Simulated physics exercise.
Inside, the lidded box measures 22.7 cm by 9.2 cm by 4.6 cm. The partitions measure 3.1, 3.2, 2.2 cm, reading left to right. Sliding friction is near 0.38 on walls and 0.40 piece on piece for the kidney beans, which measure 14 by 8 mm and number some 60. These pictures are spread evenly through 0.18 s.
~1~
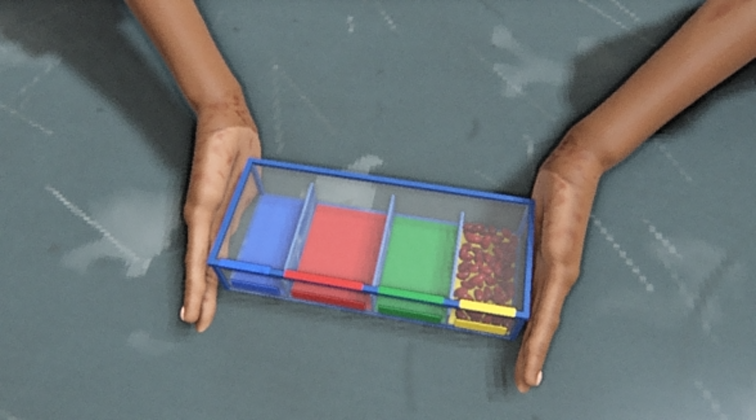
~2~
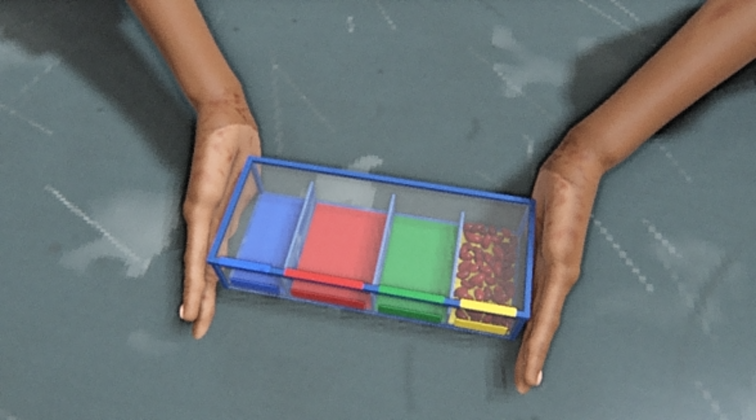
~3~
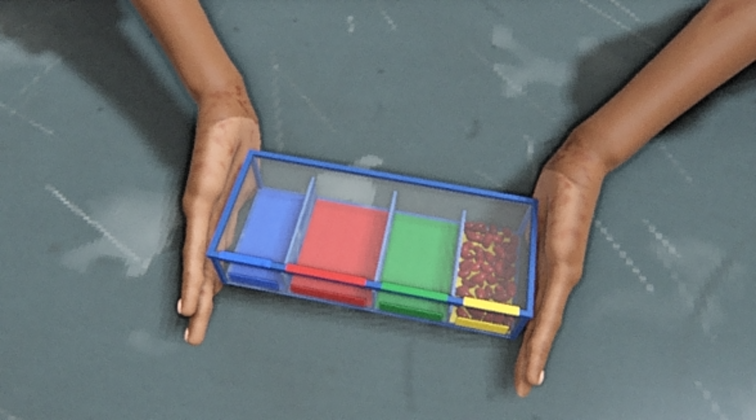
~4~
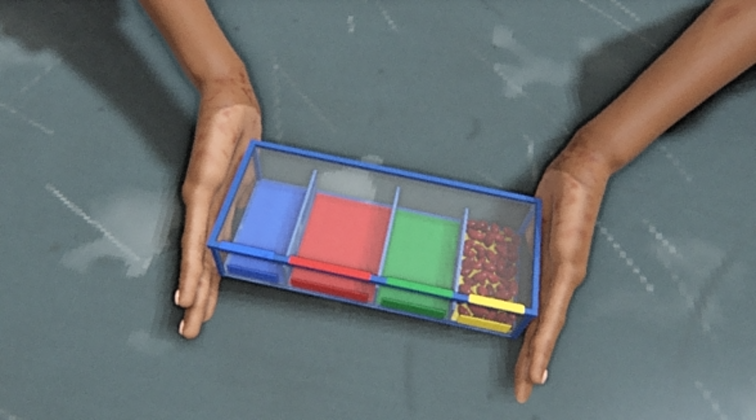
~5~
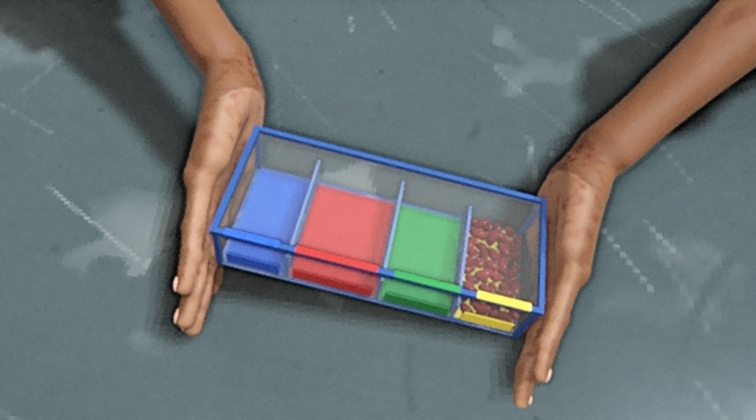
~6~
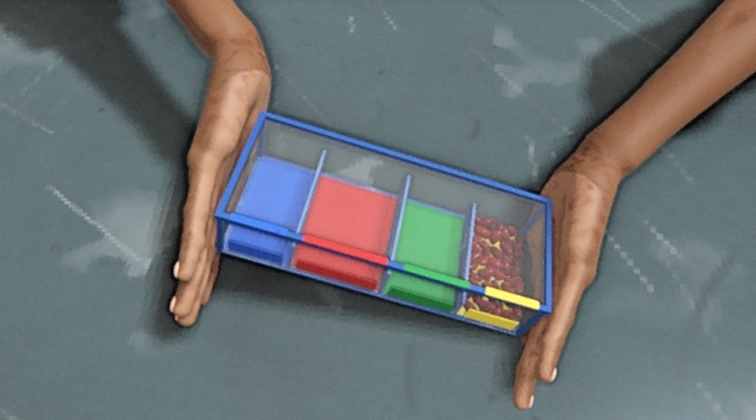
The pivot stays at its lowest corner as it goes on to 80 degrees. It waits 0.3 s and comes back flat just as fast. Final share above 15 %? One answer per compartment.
Red compartment: Below or equal, blue compartment: Below or equal, green compartment: Below or equal, yellow compartment: Above.
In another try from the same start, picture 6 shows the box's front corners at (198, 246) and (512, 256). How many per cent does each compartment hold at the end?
The compartments end with red 15 per cent, blue 10 per cent, green 45 per cent and yellow 30 per cent.
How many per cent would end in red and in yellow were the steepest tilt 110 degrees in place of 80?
Then: Red 0; yellow 100.
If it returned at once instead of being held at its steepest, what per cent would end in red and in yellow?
In per cent: Red 0, yellow 100.
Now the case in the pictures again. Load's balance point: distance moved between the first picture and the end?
I'd put the distance at roughly 1.0 cm.
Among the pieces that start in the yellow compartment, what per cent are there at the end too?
That compartment keeps close to 100 per cent of its own pieces.
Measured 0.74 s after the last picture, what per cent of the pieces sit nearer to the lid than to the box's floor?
I'd say around 20 percent of the pieces.
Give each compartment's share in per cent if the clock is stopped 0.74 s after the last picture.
Red = 0, blue = 0, green = 0, yellow = 100 (per cent).
Then, 0.74 s after the last picture, tilt 80 degrees; yellow 100 %.
Then, 1.24 s after the last picture, tilt 44 degrees; yellow 100 %.
Then, 1.80 s after the last picture, tilt 0 degrees; yellow 100 %.
In the end, red 0 %, blue 0 %, green 0 %, yellow 100 %.
